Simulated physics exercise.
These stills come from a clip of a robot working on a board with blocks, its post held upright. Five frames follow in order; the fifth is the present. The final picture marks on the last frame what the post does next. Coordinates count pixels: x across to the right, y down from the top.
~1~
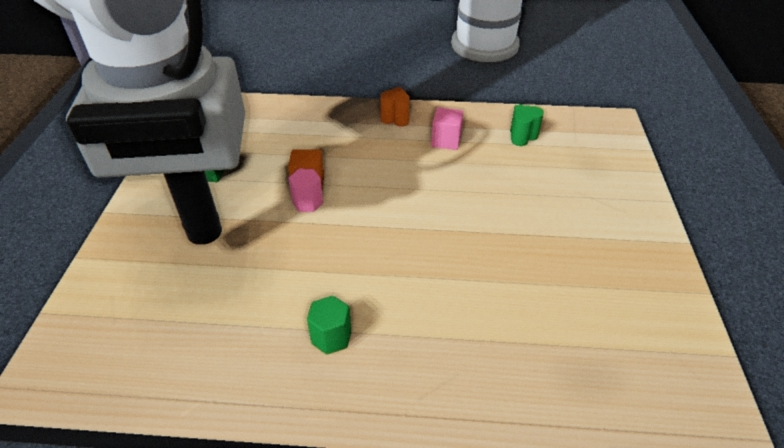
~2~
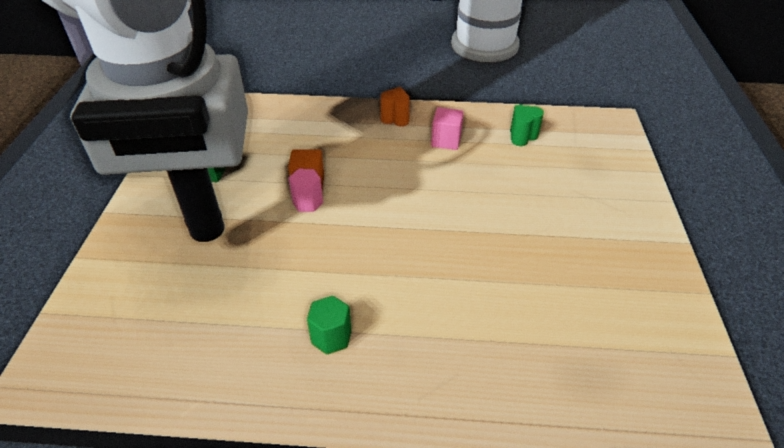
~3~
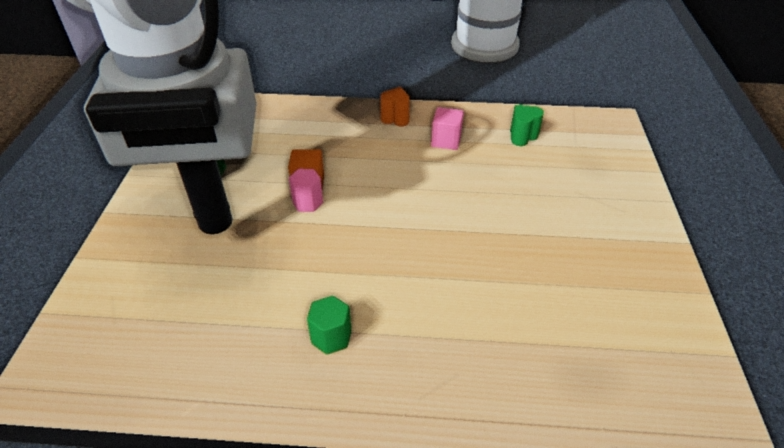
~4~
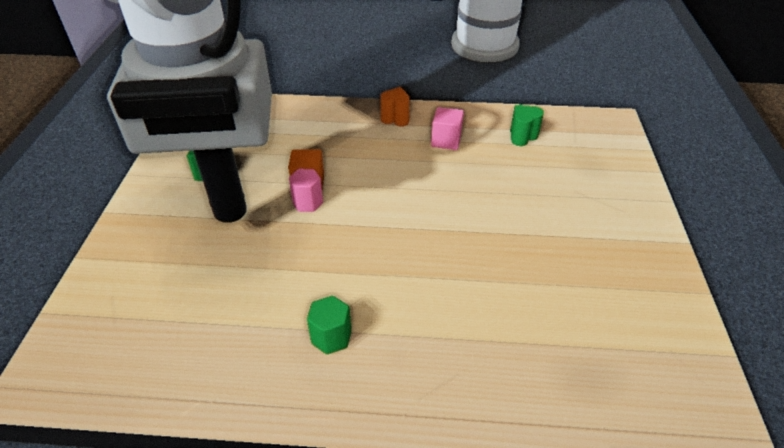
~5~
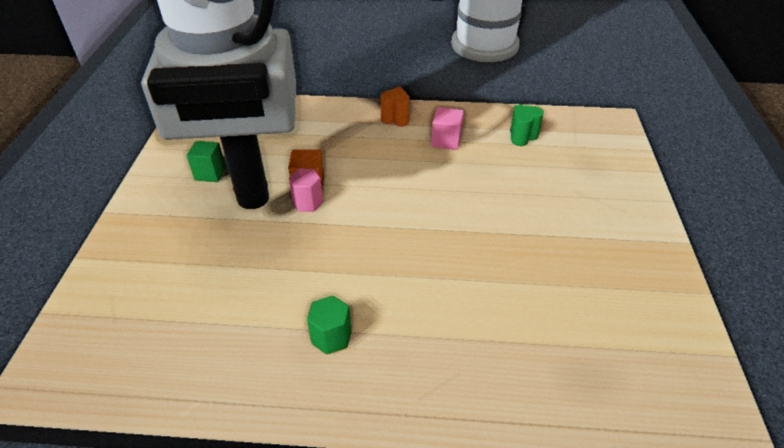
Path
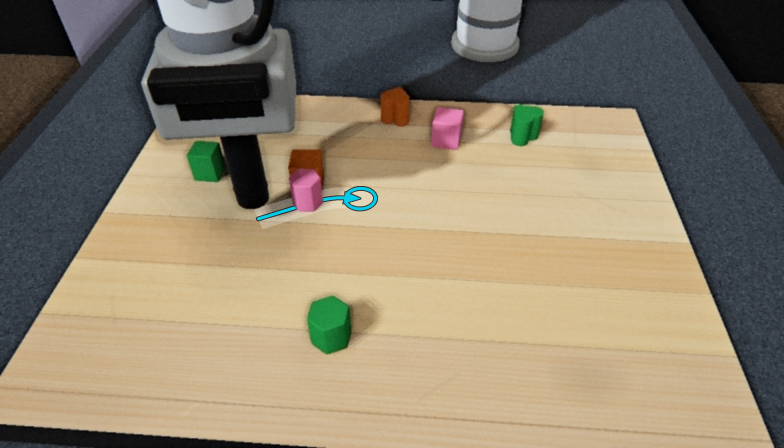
Robot arm with a black post moving right and slightly away across a wooden board, while the coloured blocks stay still.
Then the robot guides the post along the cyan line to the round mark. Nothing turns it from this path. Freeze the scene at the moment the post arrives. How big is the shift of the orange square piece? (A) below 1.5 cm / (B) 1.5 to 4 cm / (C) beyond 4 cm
My answer is option A.
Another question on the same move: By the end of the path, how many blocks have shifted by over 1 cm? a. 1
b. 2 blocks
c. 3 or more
(a)
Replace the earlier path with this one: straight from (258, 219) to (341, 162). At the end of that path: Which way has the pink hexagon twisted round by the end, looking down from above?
From the top: Clockwise.
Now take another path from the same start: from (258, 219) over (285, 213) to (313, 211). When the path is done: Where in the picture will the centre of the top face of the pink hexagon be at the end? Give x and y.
My prediction: (333, 171).
Drawn move, from (258, 219) via (293, 208) and (326, 199), ending at (360, 198).
What follows on the original path. One third of the way, post at (290, 189); pink hexagon at (317, 174); orange square piece at (307, 156).
Two thirds of the way, post at (326, 180); pink hexagon at (353, 166); orange square piece at (308, 155), turned 15° anticlockwise.
At the end, post at (359, 179); pink hexagon at (384, 162), turned 20° anticlockwise; orange square piece at (308, 155), turned 15° anticlockwise.
